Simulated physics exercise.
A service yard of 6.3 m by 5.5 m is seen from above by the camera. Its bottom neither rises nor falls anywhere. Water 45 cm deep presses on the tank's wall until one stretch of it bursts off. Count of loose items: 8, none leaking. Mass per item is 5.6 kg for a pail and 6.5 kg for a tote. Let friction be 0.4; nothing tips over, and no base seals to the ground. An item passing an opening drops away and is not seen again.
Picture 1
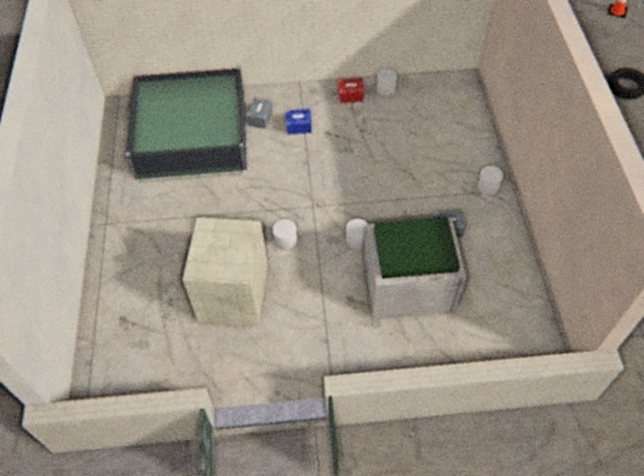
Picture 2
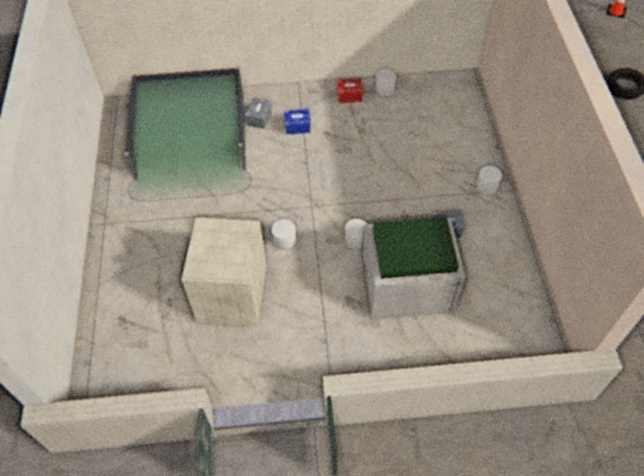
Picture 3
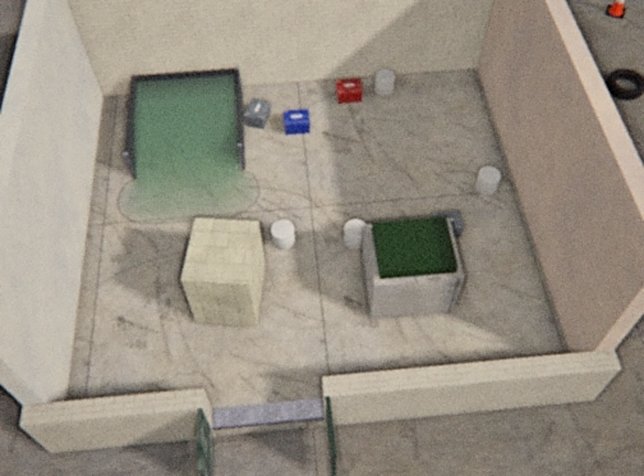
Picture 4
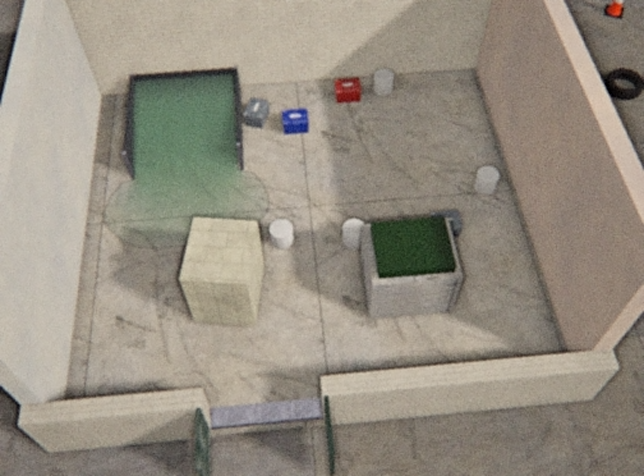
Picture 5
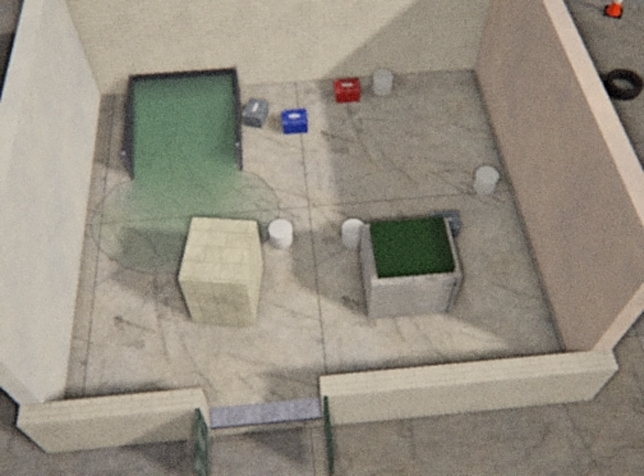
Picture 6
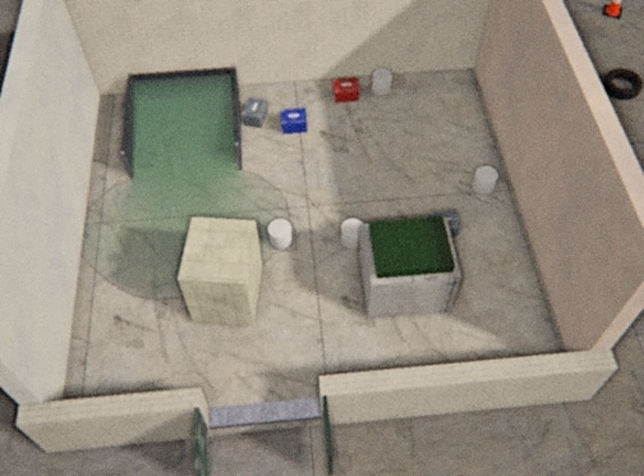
Green-tinted water pours out through the near side of a dark-framed tank at the back left of a walled yard, seen from high above. A blue tote, a red tote, a grey item and pale cylinders stand around the floor, with a cream block and a green-topped block nearer the front opening. The thin sheet spreads forward around the cream block, while the items stay put and the view shifts very slightly.
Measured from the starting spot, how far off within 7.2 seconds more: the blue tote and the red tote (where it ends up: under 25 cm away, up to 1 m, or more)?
One by one: The blue tote is left almost where it stood; the red tote is left almost where it stood.
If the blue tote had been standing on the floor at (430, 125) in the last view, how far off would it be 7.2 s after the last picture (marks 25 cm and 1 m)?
Observed: Object is barely disturbed.
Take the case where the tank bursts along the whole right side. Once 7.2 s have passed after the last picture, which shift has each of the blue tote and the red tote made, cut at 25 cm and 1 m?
With that failure, the blue tote covers a big distance, and the red tote covers a big distance.
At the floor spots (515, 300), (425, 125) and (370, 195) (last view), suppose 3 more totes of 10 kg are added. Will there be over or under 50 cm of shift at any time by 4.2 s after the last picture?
Order as asked - not as far, not as far, not as far.
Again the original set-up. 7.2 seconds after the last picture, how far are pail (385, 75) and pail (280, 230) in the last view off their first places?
Taken in order, the shifts are 0 cm and 350 cm.
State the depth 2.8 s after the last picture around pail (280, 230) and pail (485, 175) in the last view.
About 5 and 0 cm.
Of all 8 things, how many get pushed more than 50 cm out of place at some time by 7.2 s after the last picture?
That makes 2.
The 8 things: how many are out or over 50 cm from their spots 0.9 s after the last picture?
0.
Then, 0.9 s after the last picture the blue tote is near (294, 116), 0.0 m from its start, aground; the red tote is near (347, 85), 0.0 m from its start, aground; 0 of 8 are out; 0 afloat.
Then, 2.8 s after the last picture the blue tote is near (294, 116), 0.0 m from its start, aground; the red tote is near (347, 85), 0.0 m from its start, aground; 0 of 8 are out; 0 afloat.
Then, 4.8 s after the last picture the blue tote is near (294, 116), 0.0 m from its start, aground; the red tote is near (347, 85), 0.0 m from its start, aground; 0 of 8 are out; 0 afloat.
Then, 7.2 s after the last picture the blue tote is near (294, 116), 0.0 m from its start, aground; the red tote is near (347, 85), 0.0 m from its start, aground; 0 of 8 are out; 1 afloat.
